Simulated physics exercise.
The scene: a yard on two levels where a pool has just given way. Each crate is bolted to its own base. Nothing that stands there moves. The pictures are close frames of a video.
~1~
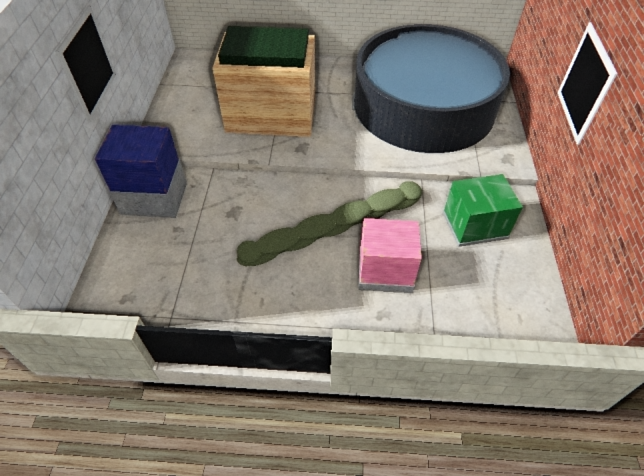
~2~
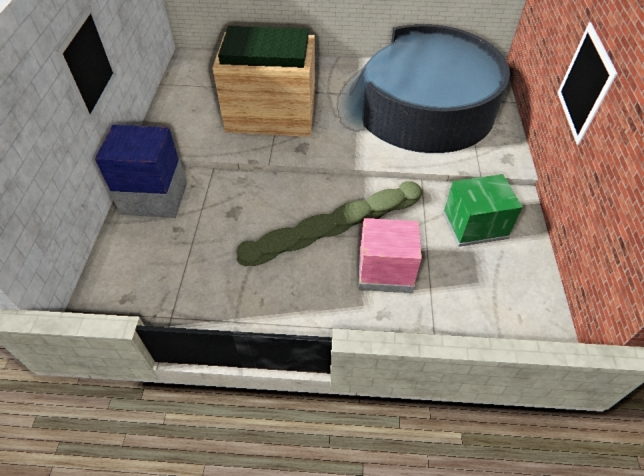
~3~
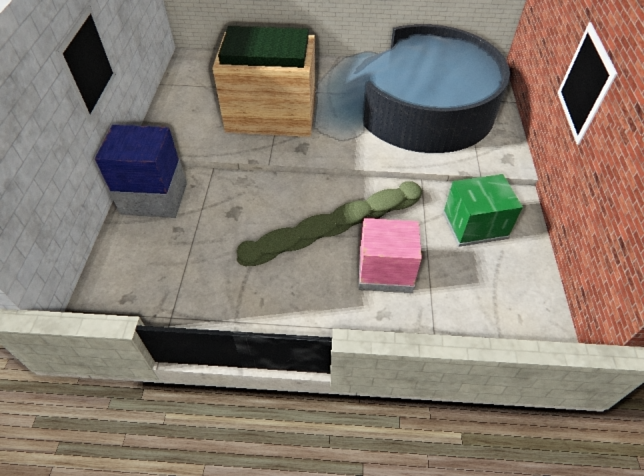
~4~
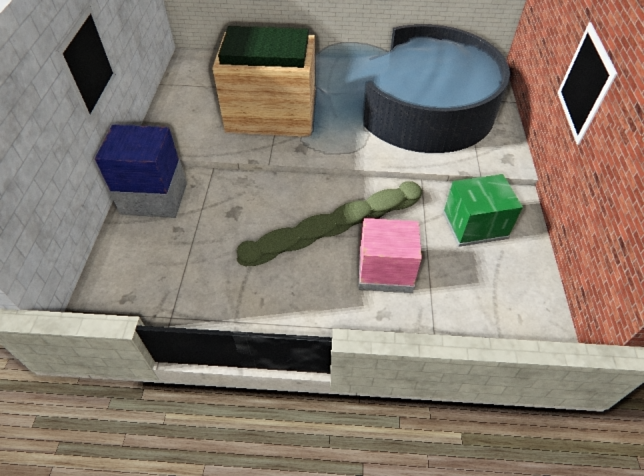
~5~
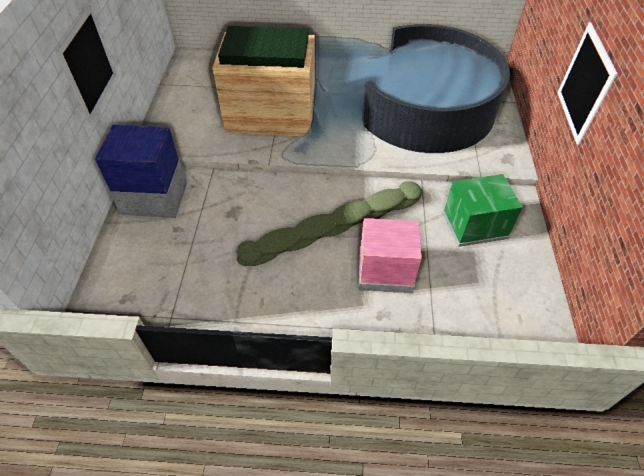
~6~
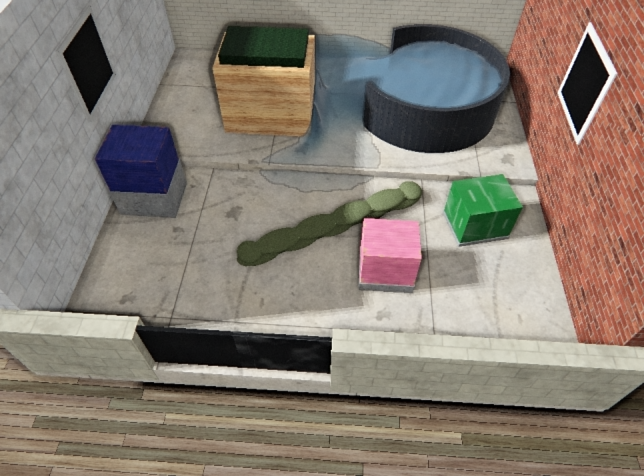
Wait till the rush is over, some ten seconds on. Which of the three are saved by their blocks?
The green crate is soaked; the blue crate keeps dry; the pink crate keeps dry.
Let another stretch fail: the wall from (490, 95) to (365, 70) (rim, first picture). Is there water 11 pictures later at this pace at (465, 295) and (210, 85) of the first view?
In turn: Flooded, no water.
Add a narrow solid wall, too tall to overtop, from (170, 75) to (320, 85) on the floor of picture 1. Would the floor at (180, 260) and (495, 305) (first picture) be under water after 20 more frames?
One after the other: Wet, not flooded.
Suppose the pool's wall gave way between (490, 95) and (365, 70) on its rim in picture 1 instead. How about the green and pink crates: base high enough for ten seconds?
In short: The green one takes water, the pink one is soaked.
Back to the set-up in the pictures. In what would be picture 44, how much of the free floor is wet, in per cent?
Close to 90 %.
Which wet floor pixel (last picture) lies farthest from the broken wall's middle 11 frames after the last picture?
Close to (181, 293).
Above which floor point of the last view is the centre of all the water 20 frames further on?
Near (292, 117).
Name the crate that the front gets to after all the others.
That is the crate marked pink.
A moment on, water covers 30 % of the floor; the green crate not reached, the blue crate not reached, the pink crate not reached.
Next, water covers 40 % of the floor; the green crate not reached, the blue crate water round its plinth, the pink crate not reached.
Then, water covers 60 % of the floor; the green crate water round its plinth, the blue crate water round its plinth, the pink crate not reached.
Later, water covers 90 % of the floor; the green crate water round its plinth, the blue crate water round its plinth, the pink crate water round its plinth.
In the end, water covers 95 % of the floor; the green crate was topped, the blue crate stayed above the water, the pink crate stayed above the water.
